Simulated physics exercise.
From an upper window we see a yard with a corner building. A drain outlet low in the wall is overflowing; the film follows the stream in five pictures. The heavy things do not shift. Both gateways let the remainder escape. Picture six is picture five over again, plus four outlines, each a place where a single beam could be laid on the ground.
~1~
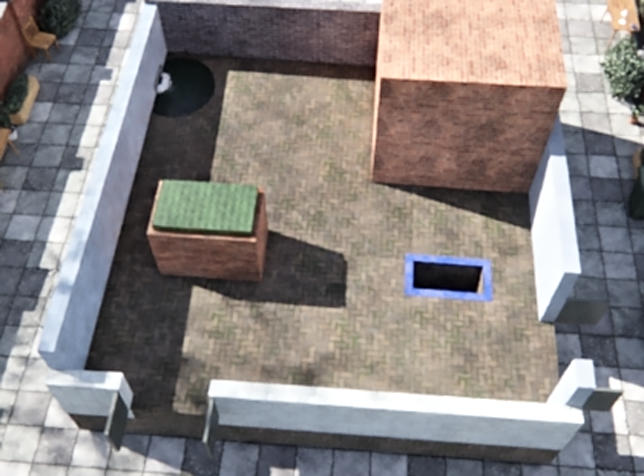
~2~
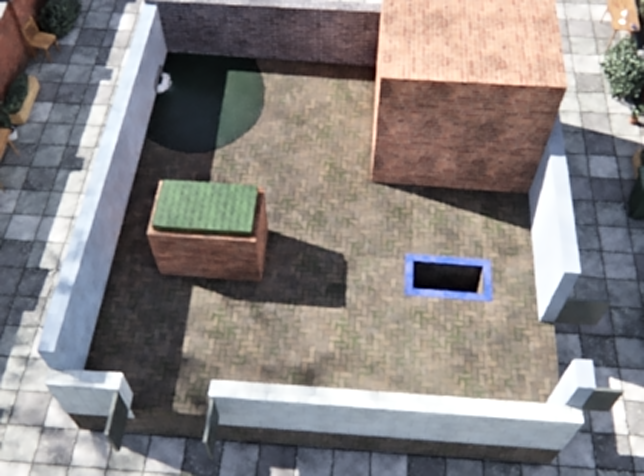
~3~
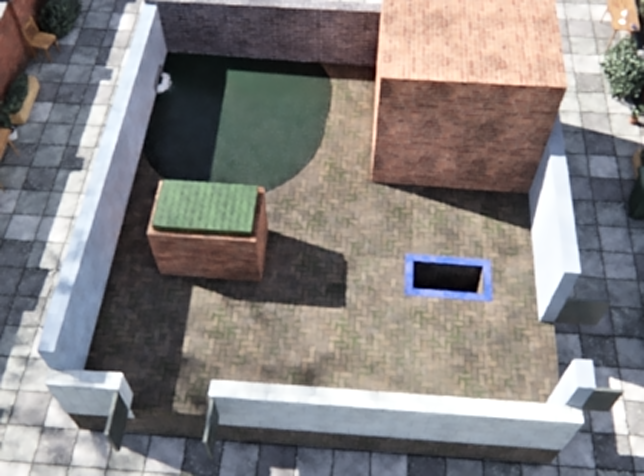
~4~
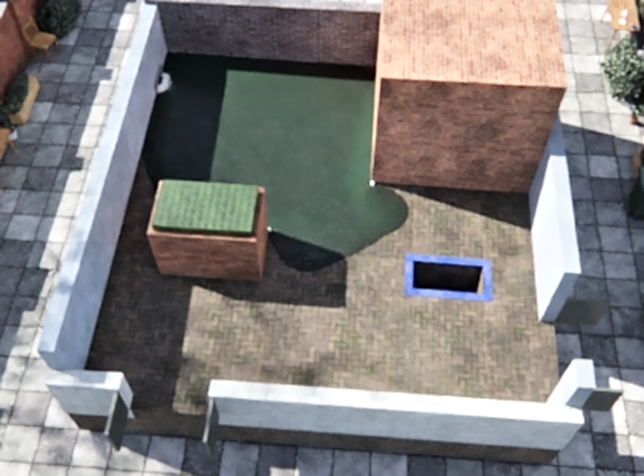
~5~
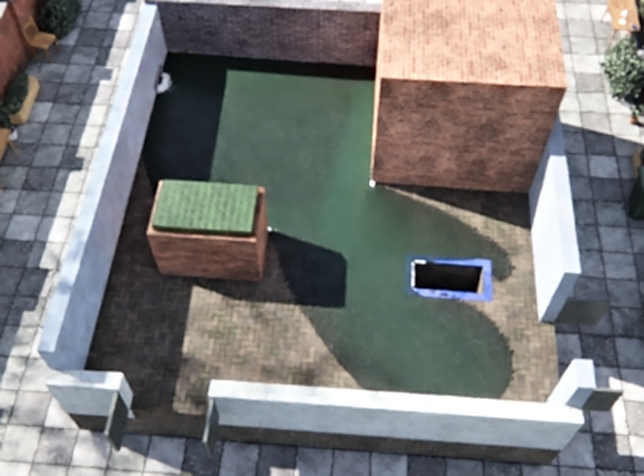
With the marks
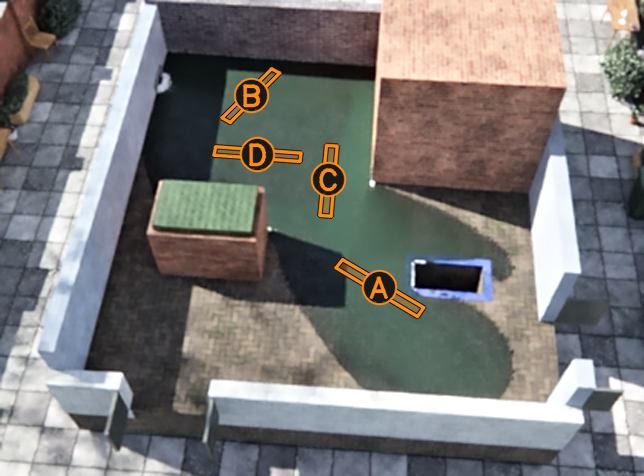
A brick corner building stands at the upper right of a walled, paved yard seen from above, with pale low walls around it. A brick block with a green top sits left of centre, and a blue-rimmed drain opening lies to the right. From the upper left corner, dark green water spreads widely across the paving, passes between block and building, and surrounds the drain, while the view stays still.
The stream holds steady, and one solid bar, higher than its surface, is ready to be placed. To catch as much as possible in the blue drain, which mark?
A works best here.
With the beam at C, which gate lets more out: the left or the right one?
The right one.
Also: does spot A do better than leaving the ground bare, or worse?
It is better.
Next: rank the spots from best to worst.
A, B, D, C.
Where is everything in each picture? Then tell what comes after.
The first frame shows outfall at (158, 80); blue drain at (448, 277); open gate at (543, 361); open gate at (175, 398); front seen at (190, 112), 3 % of the ground wet; blue drain still dry.
The second frame shows front seen at (260, 103), 11 % of the ground wet; blue drain still dry.
The third frame shows front seen at (318, 141), 25 % of the ground wet; blue drain still dry.
The fourth frame shows front seen at (385, 231), 43 % of the ground wet; blue drain still dry.
The fifth frame shows front seen at (503, 379), 61 % of the ground wet; blue drain taking water.
On the marked copy, A from (339, 263) to (420, 312); B from (226, 120) to (275, 71); C from (325, 215) to (331, 145); D from (214, 150) to (300, 157).
With A, about 67 % of the stream goes into the blue drain, about 33 % out by the gates.
With B, about 48 % of the stream goes into the blue drain, about 52 % out by the gates.
With C, about 21 % of the stream goes into the blue drain, about 79 % out by the gates.
With D, about 29 % of the stream goes into the blue drain, about 70 % out by the gates.
